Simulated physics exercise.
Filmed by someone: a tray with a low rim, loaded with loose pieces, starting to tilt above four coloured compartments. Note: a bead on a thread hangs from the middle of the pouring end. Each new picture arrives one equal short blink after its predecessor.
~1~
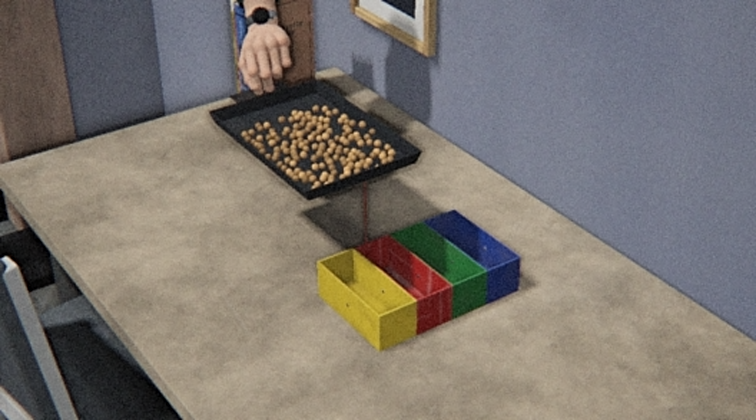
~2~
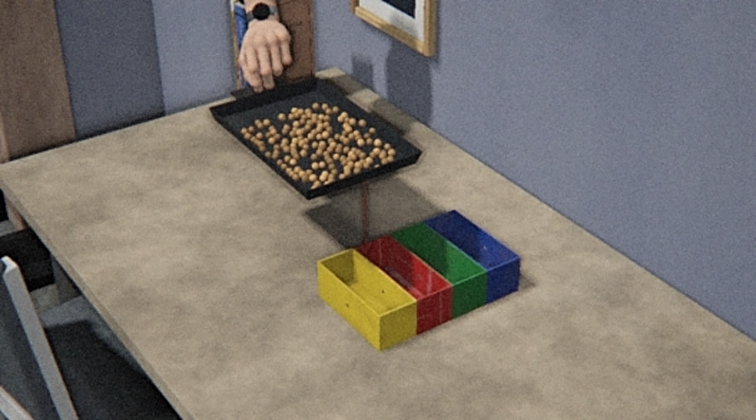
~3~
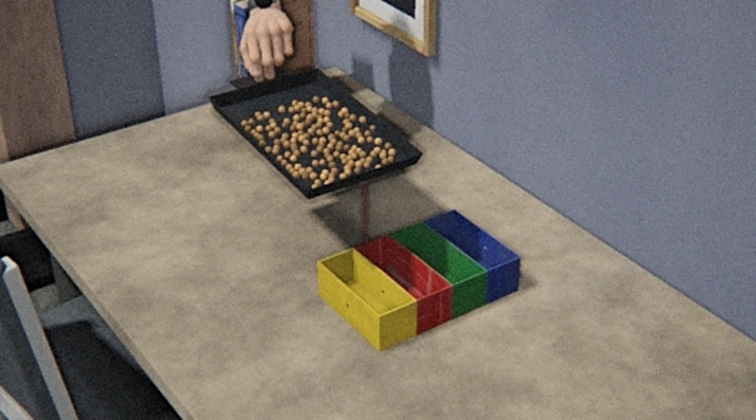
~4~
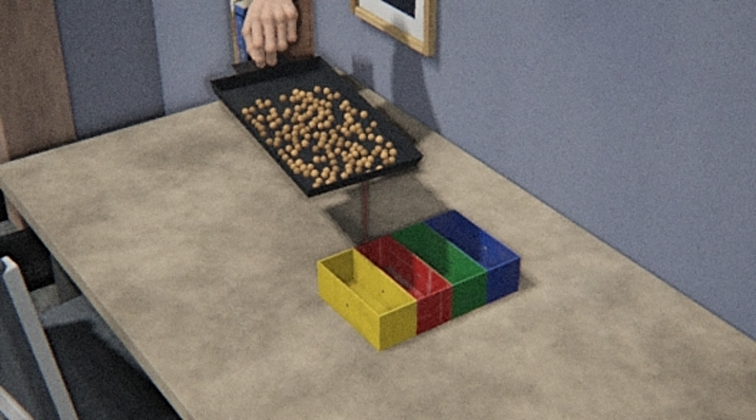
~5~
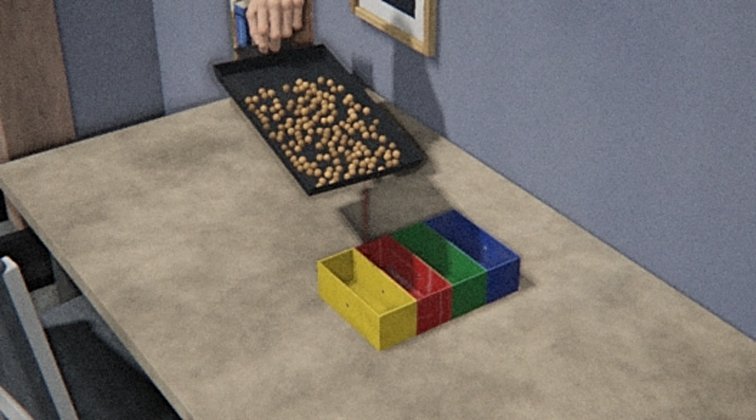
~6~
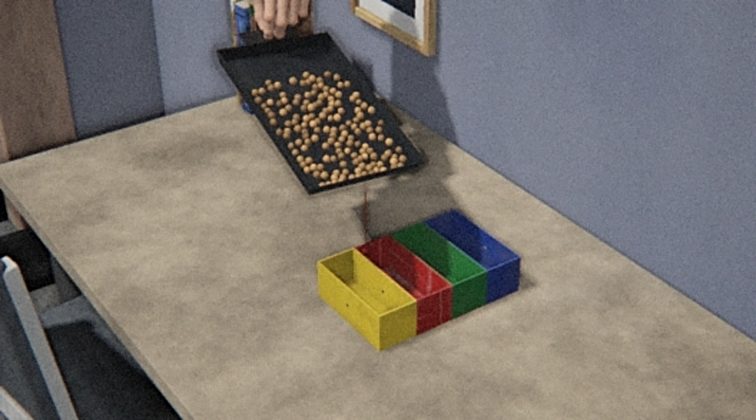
A hand tilts a black tray of small round beads above four coloured compartments.
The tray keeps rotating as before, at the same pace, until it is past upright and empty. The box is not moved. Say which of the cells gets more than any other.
That would be the green cell.
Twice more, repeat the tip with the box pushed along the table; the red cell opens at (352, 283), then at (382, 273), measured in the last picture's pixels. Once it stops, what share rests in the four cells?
Near 80 % and 90 %.
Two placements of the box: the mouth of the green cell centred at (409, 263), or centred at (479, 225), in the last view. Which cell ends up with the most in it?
First try: The blue cell; second try: That yellow cell.
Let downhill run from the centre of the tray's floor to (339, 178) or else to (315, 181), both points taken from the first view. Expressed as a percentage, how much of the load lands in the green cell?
In order: About 0, then 0 percent.
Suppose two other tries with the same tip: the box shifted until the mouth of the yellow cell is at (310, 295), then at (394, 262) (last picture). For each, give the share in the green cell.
Close to 20 in a hundred, then close to 0 in a hundred.
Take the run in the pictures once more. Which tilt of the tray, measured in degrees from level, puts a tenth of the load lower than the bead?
A tilt of roughly 70°.
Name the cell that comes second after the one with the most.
The red cell.
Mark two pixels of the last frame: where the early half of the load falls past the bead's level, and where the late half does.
(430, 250) for the early half, (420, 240) for the late half.
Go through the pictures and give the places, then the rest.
The first frame shows corners of the pouring end at (308, 188) and (416, 150), level; middle of the load at (322, 146), round wooden beads; bead on its thread at (366, 251); yellow cell at (398, 322); red cell at (434, 307); green cell at (469, 292); blue cell at (503, 277).
The second frame shows corners of the pouring end at (308, 187) and (416, 151), level; middle of the load at (322, 145).
The third frame shows corners of the pouring end at (309, 187) and (417, 152), tipped barely, lowest at the right corner; middle of the load at (323, 141).
The fourth frame shows corners of the pouring end at (310, 186) and (418, 154), tipped a little, lowest at the right corner; middle of the load at (324, 136).
The fifth frame shows corners of the pouring end at (311, 185) and (418, 157), tipped clearly, lowest at the right corner; middle of the load at (327, 132), about a third on the move.
The sixth frame shows corners of the pouring end at (313, 185) and (419, 159), tipped clearly, lowest at the right corner; middle of the load at (334, 131), nearly all on the move; yellow cell at (398, 322); red cell at (434, 307); green cell at (469, 292); blue cell at (503, 277).
Soon after the last picture, tray tipped steeply; about two thirds on the tray; a stray few in the green cell; a stray few in the red cell; about a quarter falling or outside the box.
A little later, tray tipped past a quarter turn; a small part on the tray; about half in the green cell; about a quarter in the red cell; a stray few in the yellow cell; a stray few in the blue cell; a small part falling or outside the box.
Later still, tray tipped past a quarter turn; about two thirds in the green cell; about a quarter in the red cell; a stray few in the yellow cell; a stray few in the blue cell; a stray few falling or outside the box.
By the end, tray tipped past a quarter turn; about two thirds in the green cell; about a quarter in the red cell; a stray few in the yellow cell; a stray few in the blue cell; a stray few outside the box.
